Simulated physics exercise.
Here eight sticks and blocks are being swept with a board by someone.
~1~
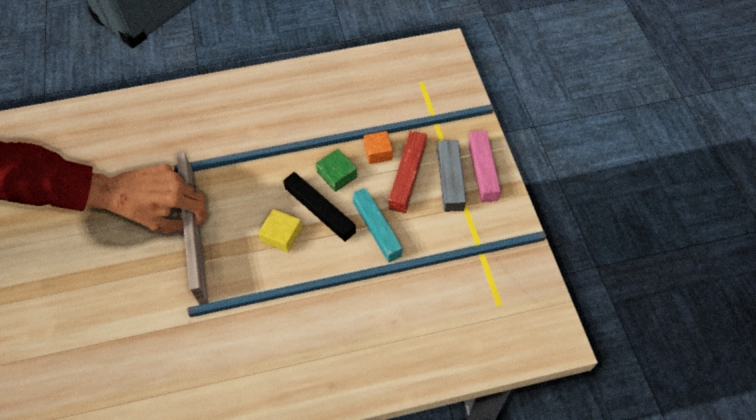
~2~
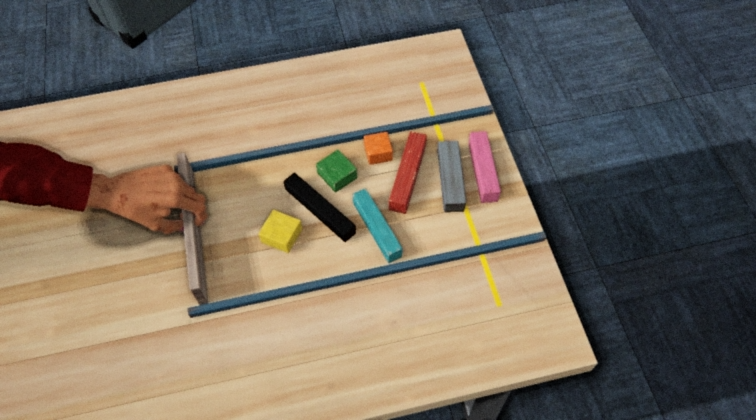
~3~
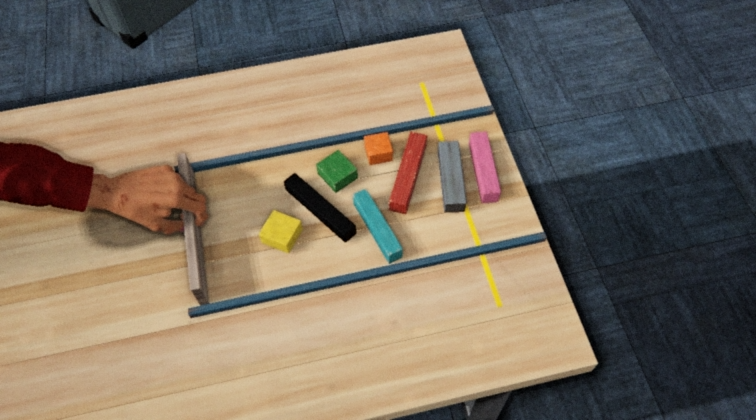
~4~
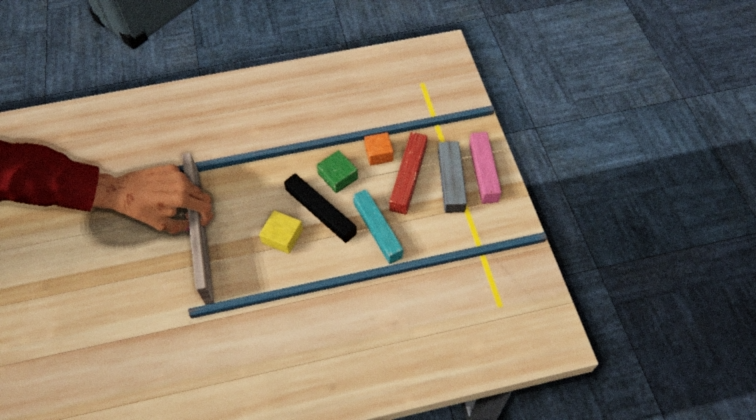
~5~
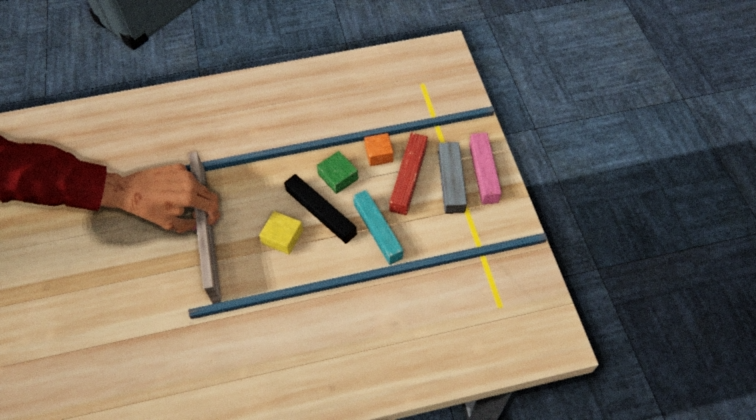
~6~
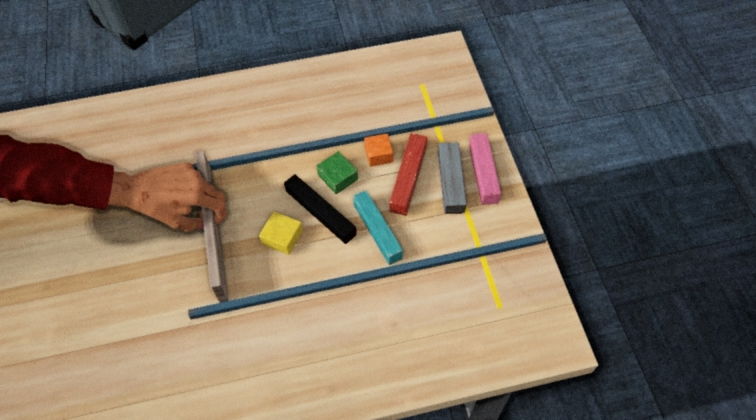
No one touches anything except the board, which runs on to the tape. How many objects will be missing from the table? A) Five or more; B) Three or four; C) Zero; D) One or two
(B) Three or four.
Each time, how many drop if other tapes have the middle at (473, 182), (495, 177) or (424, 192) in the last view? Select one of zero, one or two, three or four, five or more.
Counts for the three tries are more than four, 5 or more and just one or two.
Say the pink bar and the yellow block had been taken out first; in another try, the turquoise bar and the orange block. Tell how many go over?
That makes 1 fallen, then 2 fallen in the other try.
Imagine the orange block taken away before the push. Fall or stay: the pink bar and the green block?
Result - pink bar: Gone; green block: Up.
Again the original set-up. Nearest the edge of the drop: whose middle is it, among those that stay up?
Turquoise bar.
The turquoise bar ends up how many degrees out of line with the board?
Close to 30°.
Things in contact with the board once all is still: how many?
The count in contact is 2.
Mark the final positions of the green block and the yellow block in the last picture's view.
The green block comes to rest close to (475, 141), while the yellow block rests close to (486, 202).
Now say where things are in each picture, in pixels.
Pink bar (484, 166); grey stick (451, 175); red bar (408, 171); board (192, 226); tape (457, 183), in the first frame.
Grey stick (451, 176); black stick (319, 207), in the second frame.
Red bar (408, 172); turquoise bar (377, 226), in the third frame.
Pink bar (485, 167); green block (338, 172), in the fourth frame.
Grey stick (452, 177); board (205, 226), in the fifth frame.
Pink bar (484, 168); grey stick (452, 178); red bar (409, 174); board (211, 225); tape (457, 185), in the sixth frame.
Soon after, none off yet; pink bar at rest near (484, 168); grey stick at rest near (452, 178); red bar at rest near (409, 174).
Then, none off yet; pink bar at rest near (484, 168); grey stick at rest near (455, 177); red bar moved a little near (431, 164).
Further on, none off yet; pink bar tipped well over near (532, 162); grey stick moved about its own width near (511, 165); red bar moved about its own width near (488, 150).
At rest, the number that fall off is three or four; fallen, red bar, grey stick and pink bar.
